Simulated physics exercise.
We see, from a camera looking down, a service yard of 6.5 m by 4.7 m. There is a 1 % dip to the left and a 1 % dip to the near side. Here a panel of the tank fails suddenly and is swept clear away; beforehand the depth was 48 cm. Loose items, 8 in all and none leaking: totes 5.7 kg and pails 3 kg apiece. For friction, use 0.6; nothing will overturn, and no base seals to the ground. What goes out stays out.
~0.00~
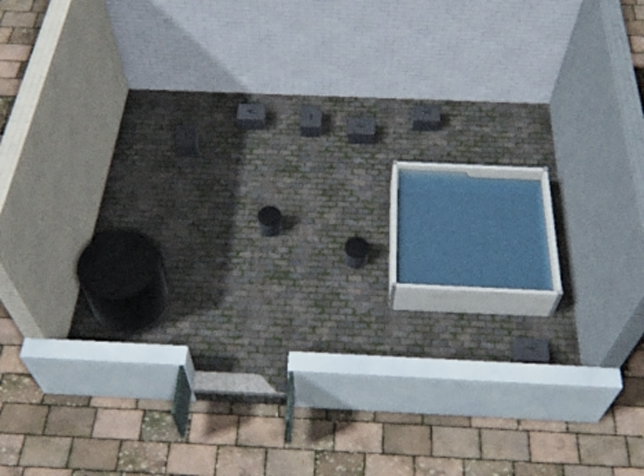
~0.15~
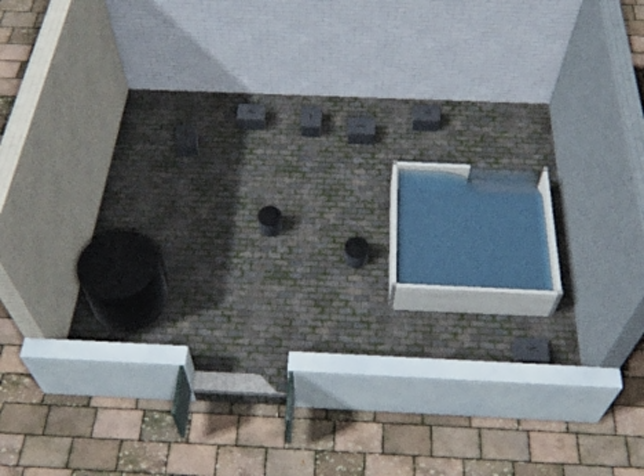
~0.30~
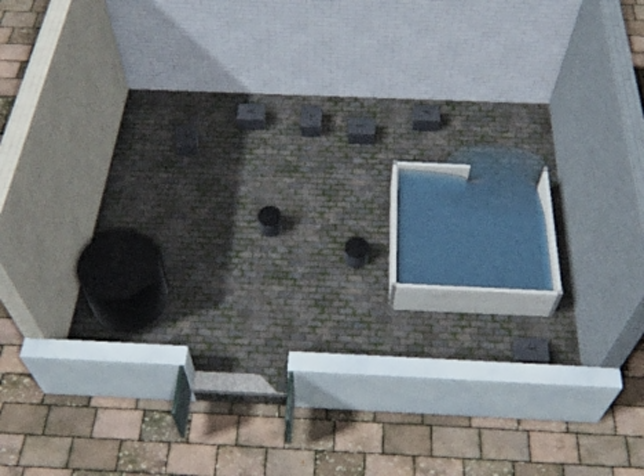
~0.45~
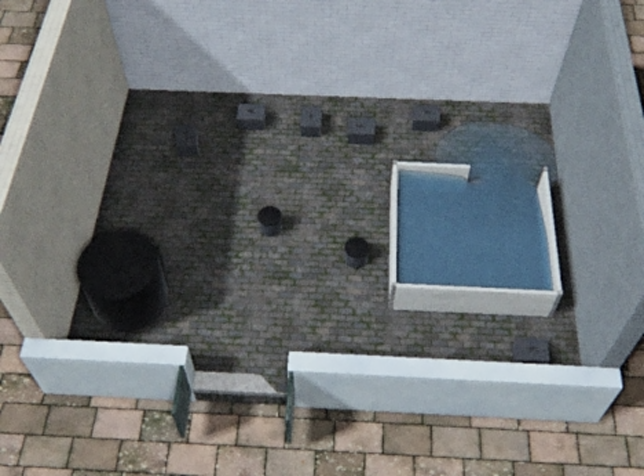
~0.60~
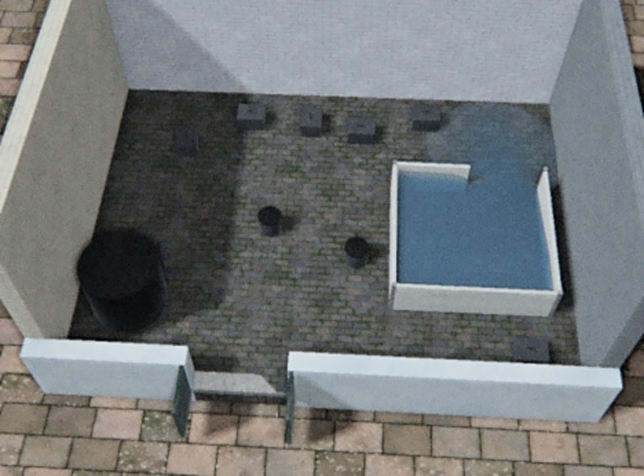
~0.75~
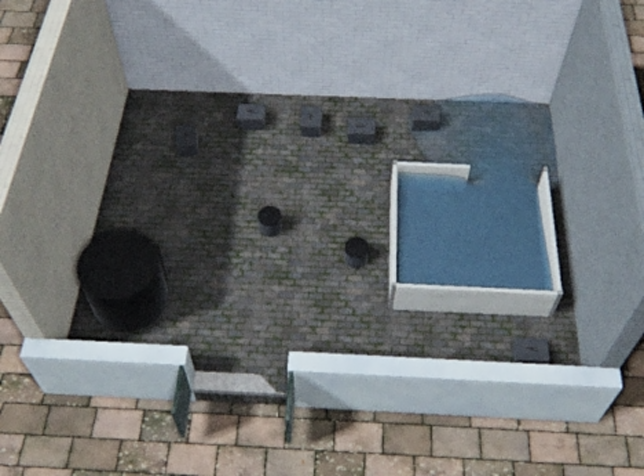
Walled paved yard with a square tank of blue water spilling through a gap in its far side, spreading toward the back wall.
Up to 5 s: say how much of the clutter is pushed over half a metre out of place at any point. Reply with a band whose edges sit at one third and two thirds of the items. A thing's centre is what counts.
Band: Two thirds or above.
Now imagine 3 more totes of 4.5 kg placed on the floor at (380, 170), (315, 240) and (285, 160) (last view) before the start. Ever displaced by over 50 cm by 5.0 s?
Order as listed: Beyond half a metre / inside half a metre / beyond half a metre.
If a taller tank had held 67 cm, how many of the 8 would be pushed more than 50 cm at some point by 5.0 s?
Count under that change: 6.
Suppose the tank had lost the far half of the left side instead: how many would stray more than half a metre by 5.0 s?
4.
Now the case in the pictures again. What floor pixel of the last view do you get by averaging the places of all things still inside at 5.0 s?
About (245, 237).
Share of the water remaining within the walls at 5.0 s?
100 %.
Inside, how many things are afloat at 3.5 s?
That would be 0 of them.
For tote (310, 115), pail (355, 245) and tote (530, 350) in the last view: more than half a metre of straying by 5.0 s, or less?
First exceeding it, second falling below it, third falling below it.
After 1.1 s 0 of 8 are over 50 cm from their spots; 0 afloat.
After 2.2 s 1 of 8 are over 50 cm from their spots; 0 afloat.
After 3.5 s 4 of 8 are over 50 cm from their spots; 0 afloat.
After 5.0 s 6 of 8 are over 50 cm from their spots, and 6 have been at some point; 3 afloat.
